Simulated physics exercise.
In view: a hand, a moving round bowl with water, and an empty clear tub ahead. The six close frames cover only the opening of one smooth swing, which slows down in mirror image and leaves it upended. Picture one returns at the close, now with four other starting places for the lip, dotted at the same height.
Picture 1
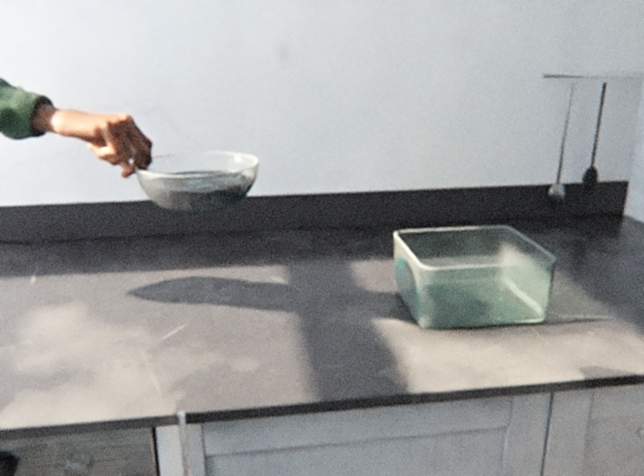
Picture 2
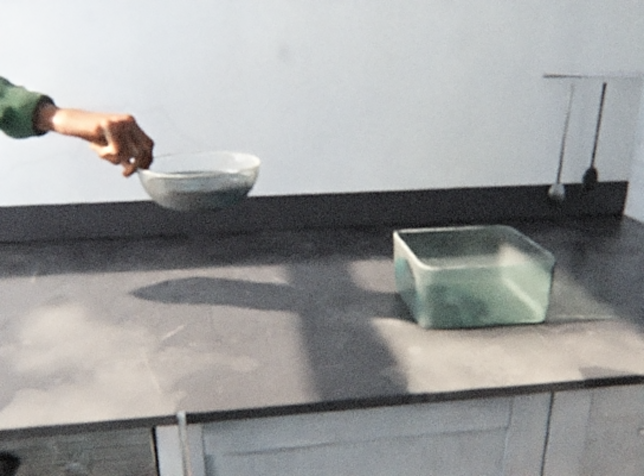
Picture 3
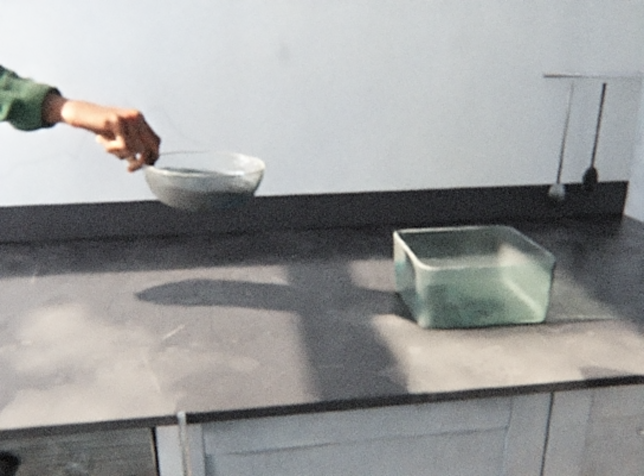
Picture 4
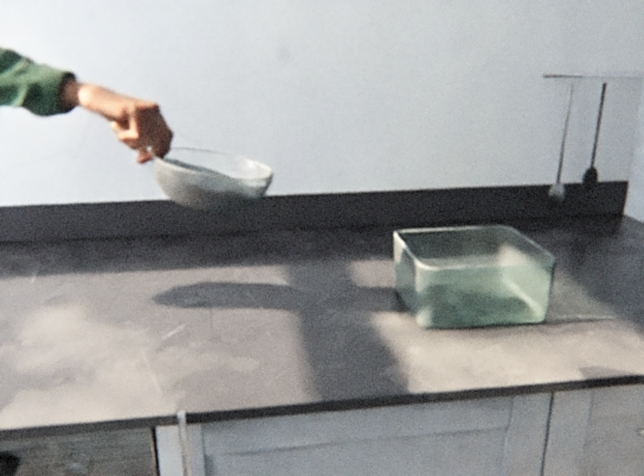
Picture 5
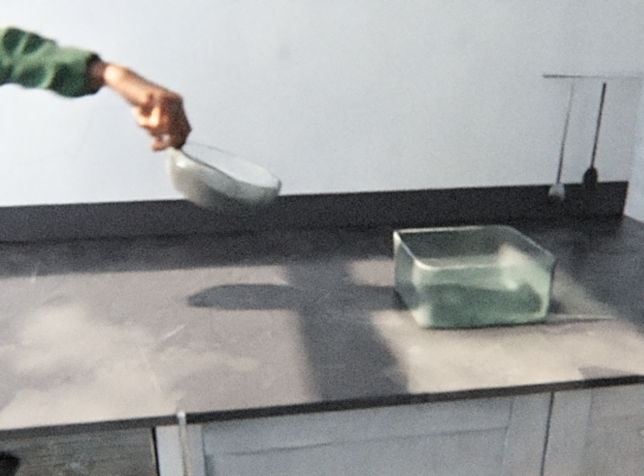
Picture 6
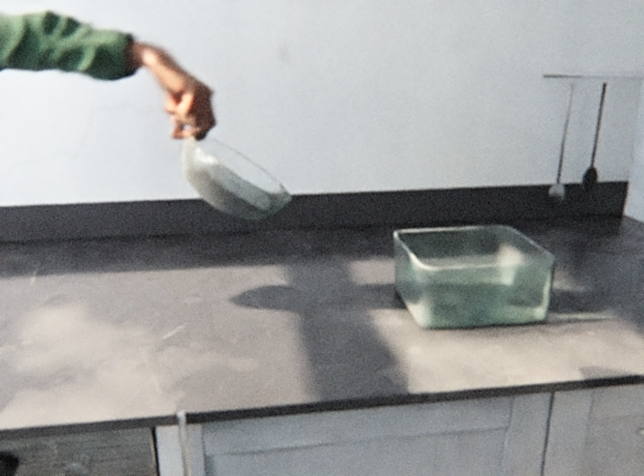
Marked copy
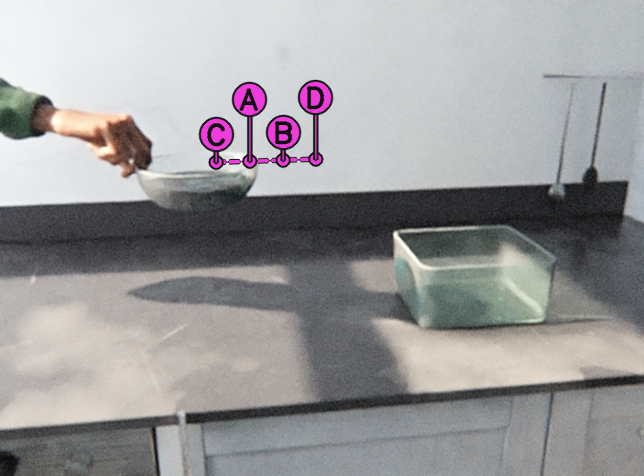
The video shows a hand in a green sleeve holding a clear round bowl of water above a dark countertop, moving it slightly right and tilting it increasingly toward a clear rectangular tub that stays still.
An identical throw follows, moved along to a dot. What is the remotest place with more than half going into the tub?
Use spot D.
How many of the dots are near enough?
One.
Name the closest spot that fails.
Here it is spot B.
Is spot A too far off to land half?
Yes.
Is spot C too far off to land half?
Yes, it does.
On the marked copy, A at (249, 161); B at (283, 160); C at (216, 162); D at (315, 159).
If A is chosen, about 0 % lands in the tub, 94 % falls short and 6 % goes beside or beyond.
If B is chosen, about 20 % lands in the tub, 74 % falls short and 6 % goes beside or beyond.
If C is chosen, about 0 % lands in the tub, 98 % falls short.
If D is chosen, about 75 % lands in the tub, 12 % falls short and 13 % goes beside or beyond.
